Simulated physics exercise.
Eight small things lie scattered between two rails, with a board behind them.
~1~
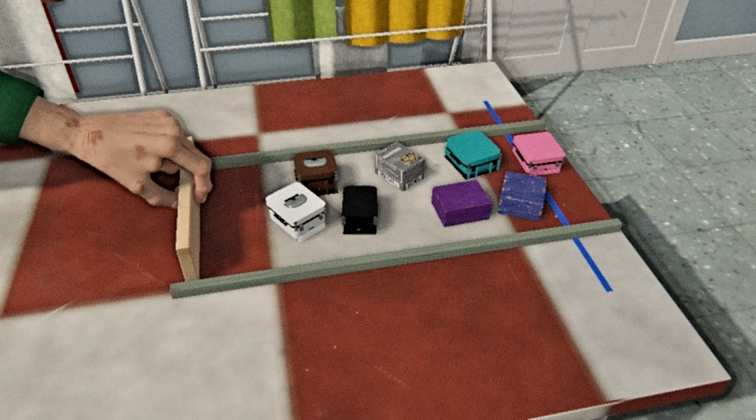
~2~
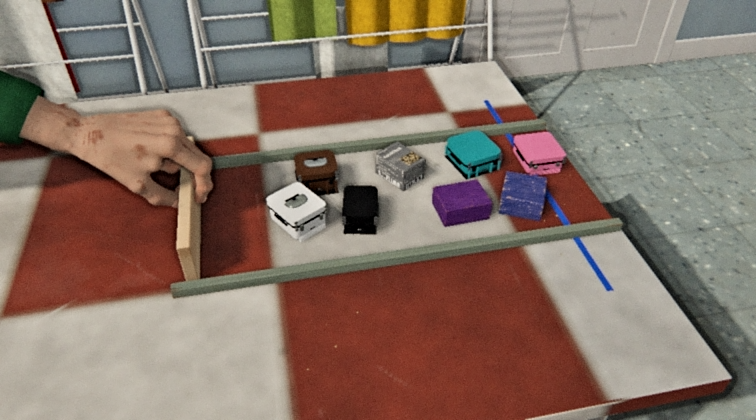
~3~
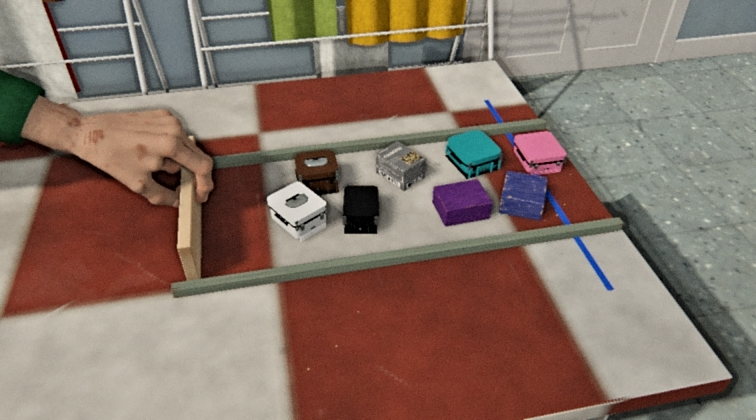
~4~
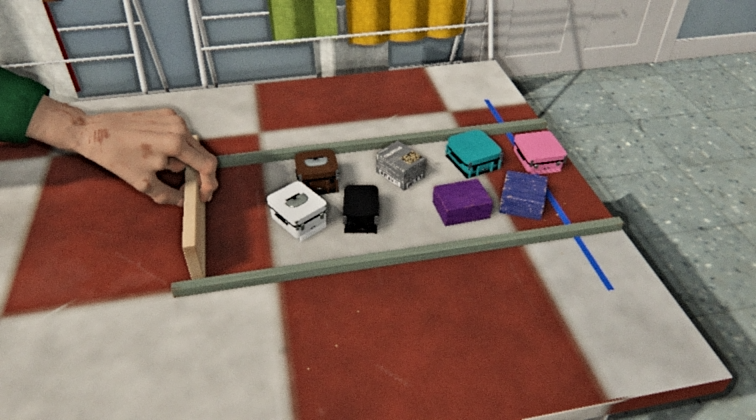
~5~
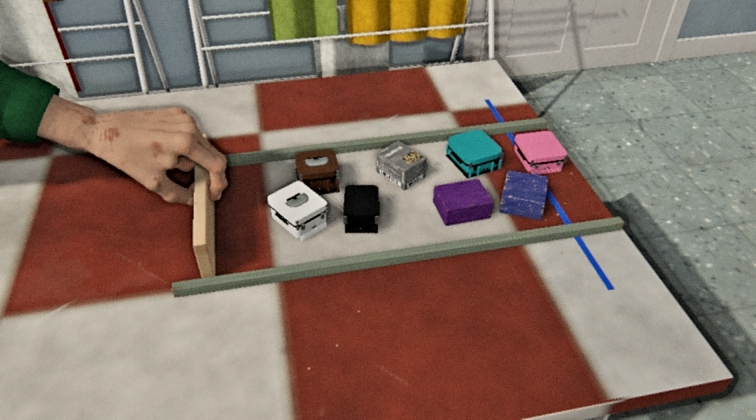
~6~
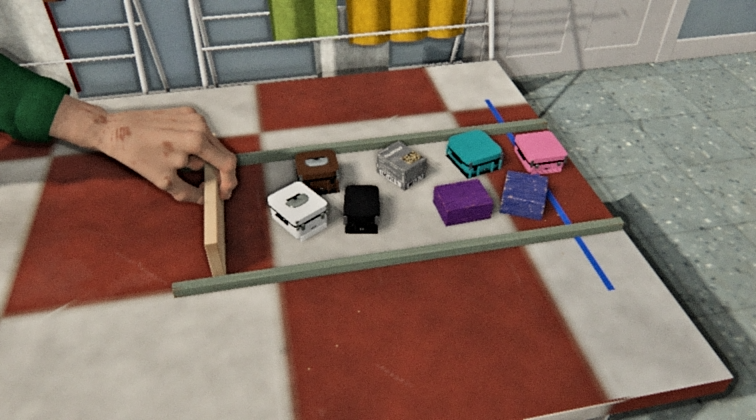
A hand slid a small wooden board slowly to the right between two rails on a red and white checked surface, while the eight small cases and blocks ahead of it stayed practically still.
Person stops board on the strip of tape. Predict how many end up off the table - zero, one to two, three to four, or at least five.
Lost: Five and up.
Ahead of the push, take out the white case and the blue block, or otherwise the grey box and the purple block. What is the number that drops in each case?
Tally per try: 4 / 4.
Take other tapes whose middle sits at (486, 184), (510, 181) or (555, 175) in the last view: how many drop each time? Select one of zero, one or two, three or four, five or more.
Just one or two; three to four; five or over.
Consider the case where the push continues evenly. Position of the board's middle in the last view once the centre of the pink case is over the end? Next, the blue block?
Pink case over the end: About (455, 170). Blue block over the end: About (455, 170).
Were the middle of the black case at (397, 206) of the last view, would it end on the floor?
It goes over.
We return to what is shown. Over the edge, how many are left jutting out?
It comes to 0.
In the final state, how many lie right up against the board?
2.
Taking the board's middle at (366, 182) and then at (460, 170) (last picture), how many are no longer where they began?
The count reaches 5 first and 8 second.
Soon after, none off yet; pink case at rest near (539, 153); blue block at rest near (524, 195); turquoise case at rest near (474, 154).
Then, none off yet; pink case at rest near (539, 153); blue block moved about its own width near (550, 188); turquoise case moved a little near (486, 153).
Further on, two off so far; pink case on its side near (590, 185); blue block tipped well over near (616, 214); turquoise case moved well along near (557, 146).
At rest, the number that fall off is five or more; fallen, black case, grey box, purple block, turquoise case, blue block and pink case.
